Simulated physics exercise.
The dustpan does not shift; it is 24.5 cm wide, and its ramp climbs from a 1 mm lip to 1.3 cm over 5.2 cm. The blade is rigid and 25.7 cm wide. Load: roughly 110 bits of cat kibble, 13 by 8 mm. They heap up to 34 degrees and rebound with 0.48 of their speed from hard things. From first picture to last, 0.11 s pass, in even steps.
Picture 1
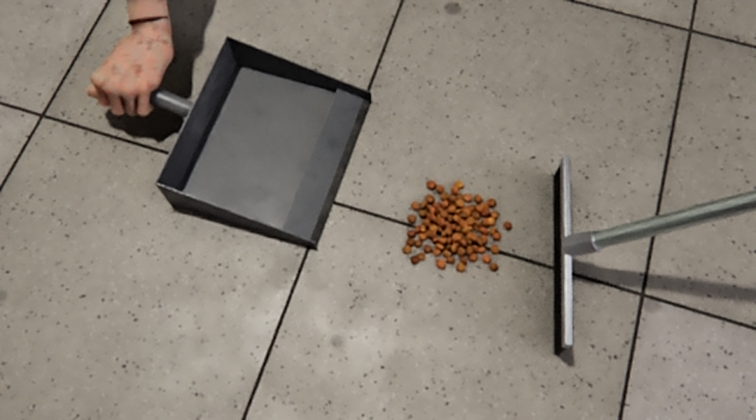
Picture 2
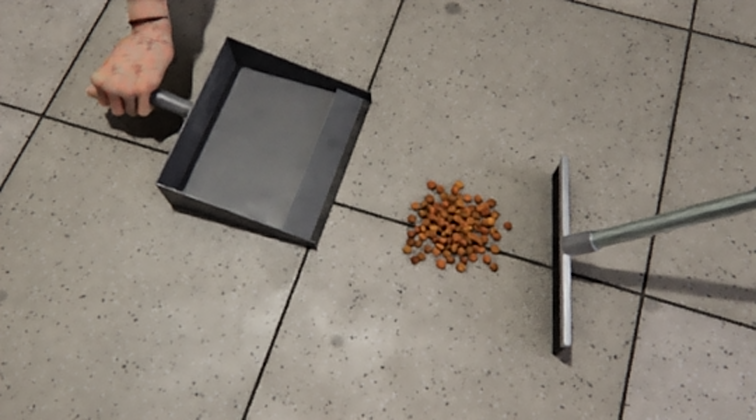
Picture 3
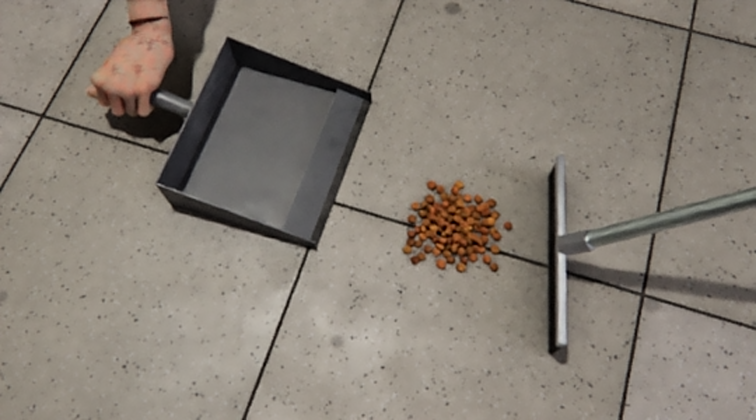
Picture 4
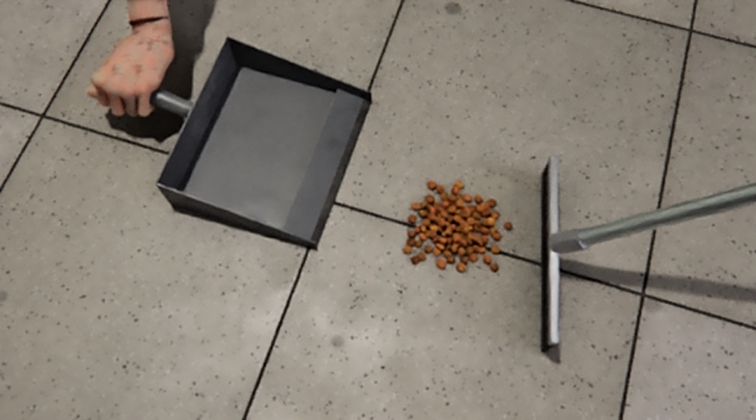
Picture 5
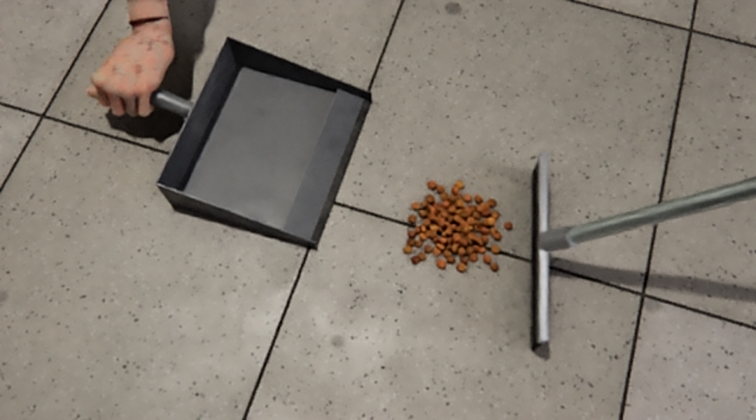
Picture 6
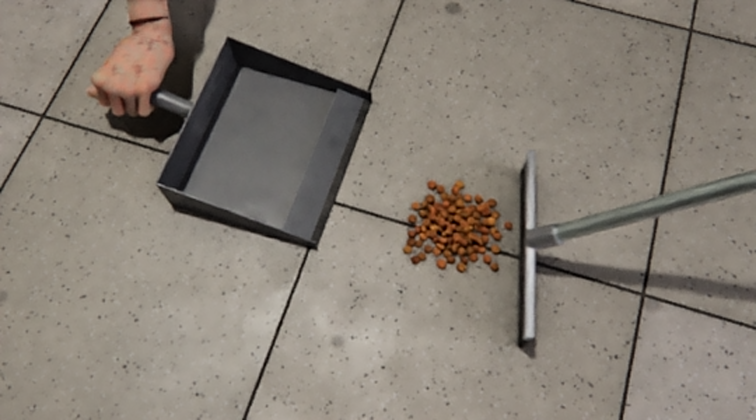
The clip shows a hand holding a dark dustpan still on a tiled floor beside a small pile of brown kibble, while a long-handled flat blade on the right slides a short way left toward the unmoving pile.
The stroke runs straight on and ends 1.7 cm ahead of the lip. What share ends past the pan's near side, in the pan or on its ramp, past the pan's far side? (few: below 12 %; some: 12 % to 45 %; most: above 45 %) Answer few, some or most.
Near side some, pan some, far side few.
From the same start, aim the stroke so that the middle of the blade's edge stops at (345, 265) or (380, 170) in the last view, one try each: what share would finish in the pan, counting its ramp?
Some 30 and 15 per cent.
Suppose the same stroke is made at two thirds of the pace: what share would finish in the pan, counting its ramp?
Then about 25 per cent.
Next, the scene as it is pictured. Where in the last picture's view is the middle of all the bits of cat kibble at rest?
Near (333, 214).
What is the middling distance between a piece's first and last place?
Roughly 18 cm.
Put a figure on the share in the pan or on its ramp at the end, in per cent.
Some 35 per cent.
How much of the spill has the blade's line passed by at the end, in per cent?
Some 0 per cent.
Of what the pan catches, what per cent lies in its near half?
Some 80 per cent.
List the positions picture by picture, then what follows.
Blade from (567, 344) to (565, 163), moved 0.0 cm, 0 of the pieces shifted so far; middle of the pieces at (453, 227); pan at (261, 147), in the first frame.
Blade from (565, 344) to (563, 162), moved 0.2 cm, 0 of the pieces shifted so far; middle of the pieces at (453, 227), in the second frame.
Blade from (560, 343) to (559, 162), moved 0.8 cm, 0 of the pieces shifted so far; middle of the pieces at (454, 227), in the third frame.
Blade from (553, 341) to (552, 160), moved 1.7 cm, 0 of the pieces shifted so far; middle of the pieces at (454, 227), in the fourth frame.
Blade from (542, 339) to (542, 159), moved 3.1 cm, 0 of the pieces shifted so far; middle of the pieces at (454, 227), in the fifth frame.
Blade from (528, 337) to (530, 156), moved 4.8 cm, 0 of the pieces shifted so far; middle of the pieces at (454, 227); pan at (262, 147), in the sixth frame.
Then, 0.15 s after the last picture, middle of the blade 15 cm from the lip; 0 % over the lip, far side 0 %, near side 0 %.
Then, 0.25 s after the last picture, middle of the blade 7 cm from the lip; 0 % over the lip, far side 0 %, near side 10 %.
Then, 0.48 s after the last picture, middle of the blade 4 cm from the lip; 35 % over the lip, far side 0 %, near side 15 %.
In the end, near side 15 %, pan 35 %, far side 0 %, in front of the lip or behind the blade 50 %.
